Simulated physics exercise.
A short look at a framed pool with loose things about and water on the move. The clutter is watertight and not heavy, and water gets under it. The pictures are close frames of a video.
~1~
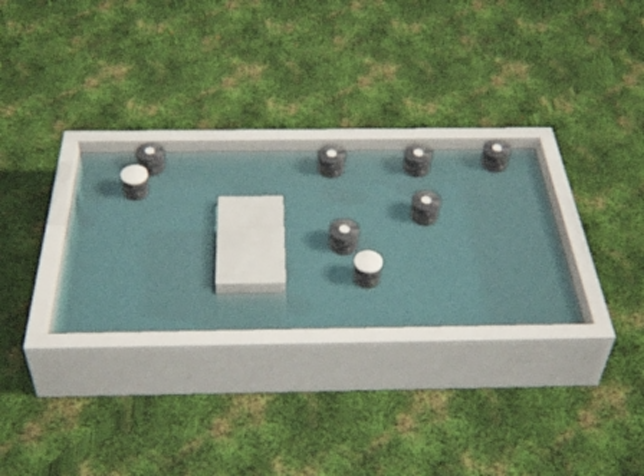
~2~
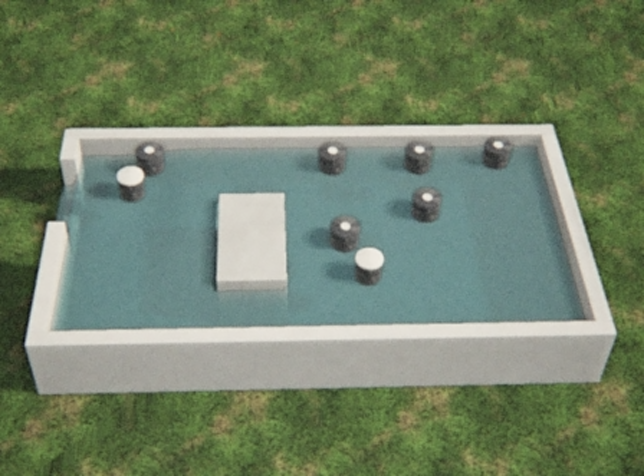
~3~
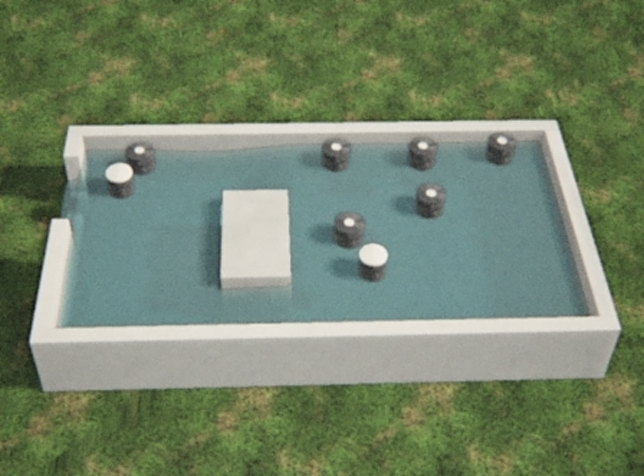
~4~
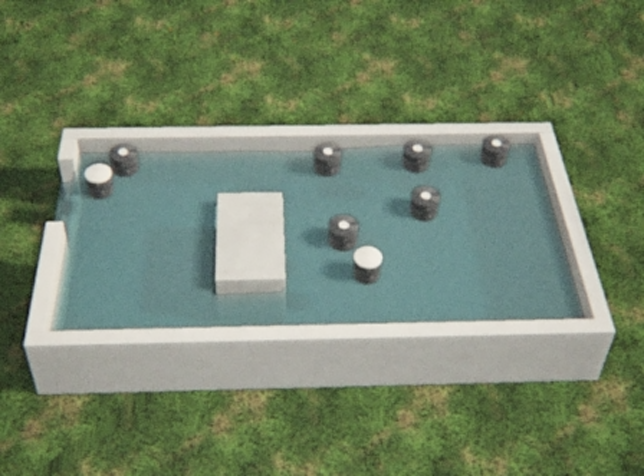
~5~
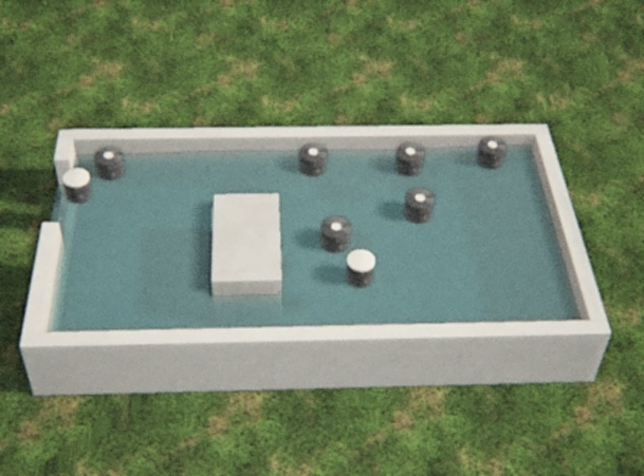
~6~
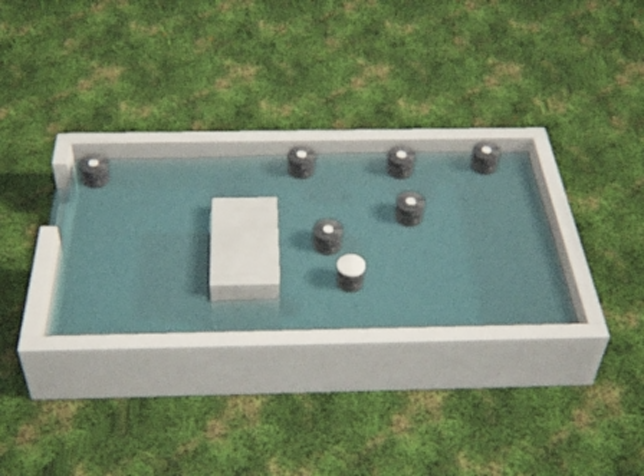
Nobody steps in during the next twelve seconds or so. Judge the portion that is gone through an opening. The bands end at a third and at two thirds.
That comes to from one to two thirds.
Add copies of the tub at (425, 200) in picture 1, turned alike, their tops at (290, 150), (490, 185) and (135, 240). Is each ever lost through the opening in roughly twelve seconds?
In that order: Carried outside, kept in, washed out.
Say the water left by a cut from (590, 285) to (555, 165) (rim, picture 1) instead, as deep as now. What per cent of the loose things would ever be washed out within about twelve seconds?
Close to 80 %.
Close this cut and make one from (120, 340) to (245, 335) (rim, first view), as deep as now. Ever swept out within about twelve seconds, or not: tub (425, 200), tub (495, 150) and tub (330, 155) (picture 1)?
One after the other: Stays, stays, stays.
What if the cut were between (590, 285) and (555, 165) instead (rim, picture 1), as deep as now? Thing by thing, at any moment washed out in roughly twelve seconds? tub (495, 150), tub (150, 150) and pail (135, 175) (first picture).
In turn: Through, stays, no.
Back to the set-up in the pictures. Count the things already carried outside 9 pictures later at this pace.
It comes to 2.
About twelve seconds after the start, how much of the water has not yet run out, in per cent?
Close to 64 %.
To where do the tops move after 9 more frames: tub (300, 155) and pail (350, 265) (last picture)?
Around (202, 158) and (322, 279).
A moment on, 2 of 8 are out; 6 afloat.
Next, 2 of 8 are out; 6 afloat.
Later, 2 of 8 are out; 6 afloat.
In the end, 3 of 8 are out; 5 afloat.
